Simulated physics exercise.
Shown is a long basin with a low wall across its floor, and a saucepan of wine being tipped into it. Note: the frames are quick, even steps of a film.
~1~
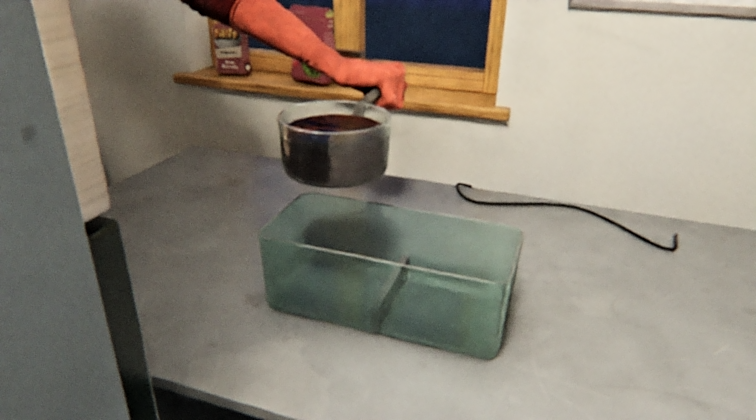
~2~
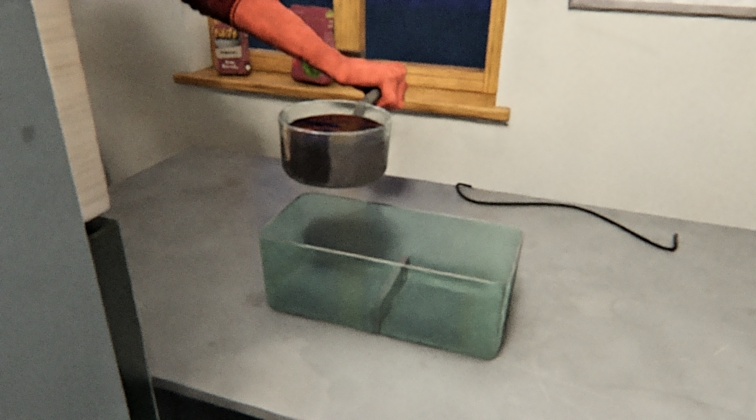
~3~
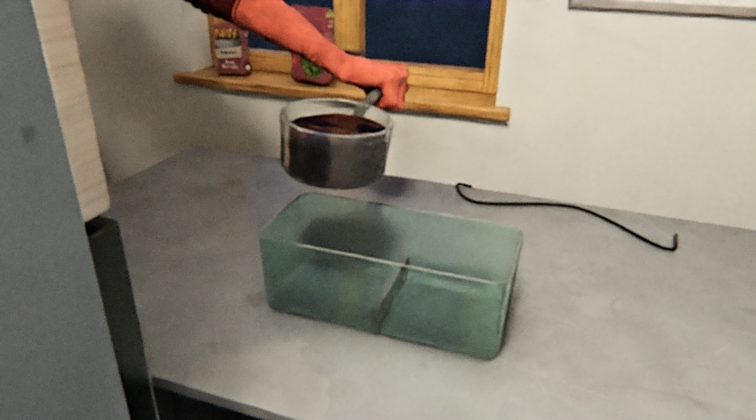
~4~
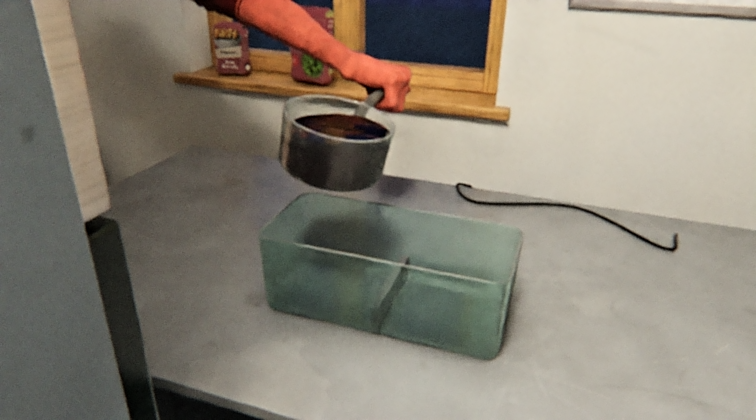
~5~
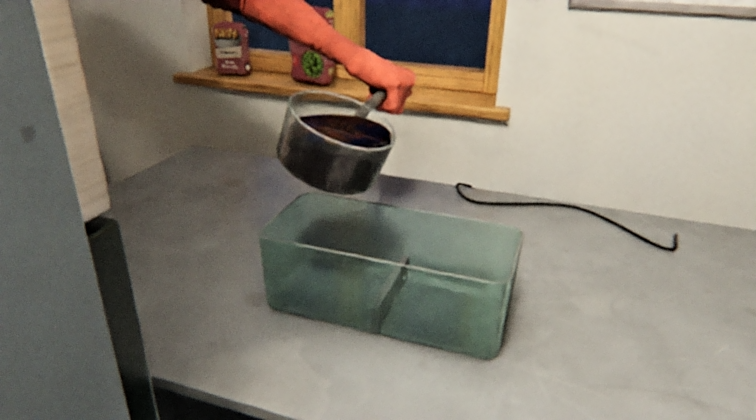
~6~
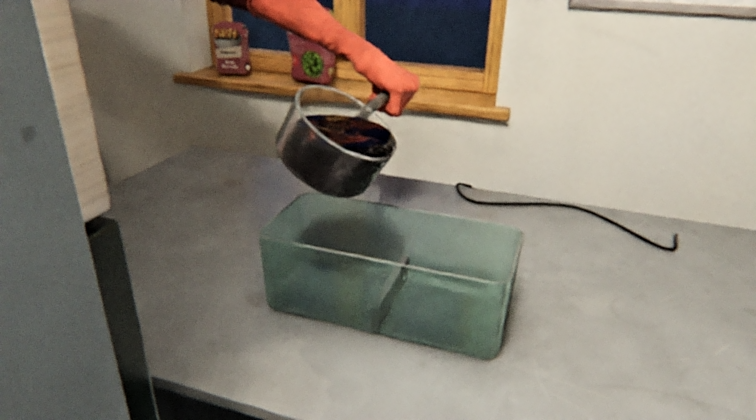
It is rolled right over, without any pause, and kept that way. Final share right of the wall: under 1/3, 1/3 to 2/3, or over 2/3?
The quantity right of the wall will come in past two thirds.
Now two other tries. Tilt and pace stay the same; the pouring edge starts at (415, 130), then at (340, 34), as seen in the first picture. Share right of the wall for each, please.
Estimate, in order: 90 and 55 per cent.
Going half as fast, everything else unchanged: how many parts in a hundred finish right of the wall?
Something like 90 in a hundred.
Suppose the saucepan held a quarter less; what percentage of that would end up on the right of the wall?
About 85 %.
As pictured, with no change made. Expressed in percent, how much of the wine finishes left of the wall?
Roughly 15 %.
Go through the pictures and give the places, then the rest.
Tilt 0°; pouring edge (387, 124); surface from (289, 122) to (387, 135); the long basin's rim runs from (281, 213) to (517, 256); the wall's top is at (391, 280), in the first frame.
Tilt 1°; pouring edge (388, 125); surface from (290, 121) to (386, 135), in the second frame.
Tilt 6°; pouring edge (389, 129); surface from (291, 121) to (387, 136), in the third frame.
Tilt 12°; pouring edge (391, 136); surface from (292, 121) to (389, 137), in the fourth frame.
Tilt 21°; pouring edge (392, 145); surface from (292, 121) to (392, 140), in the fifth frame.
Tilt 31°; pouring edge (391, 155); surface from (288, 120) to (393, 149); 2 per cent is over the edge, in the sixth frame.
A moment on, the tilt is 89° and 33 per cent is still to pour, 0 is left of the wall and 29 right of it.
Next, the tilt is 99° and 9 per cent is still to pour, 10 is left of the wall and 75 right of it.
Then the tilt is 99° and 2 per cent is still to pour, 12 is left of the wall and 83 right of it.
Later the tilt is 99° and 0 per cent is still to pour, 14 is left of the wall and 85 right of it.
At rest 14 per cent lies left of the wall, 85 right of it and 1 outside.
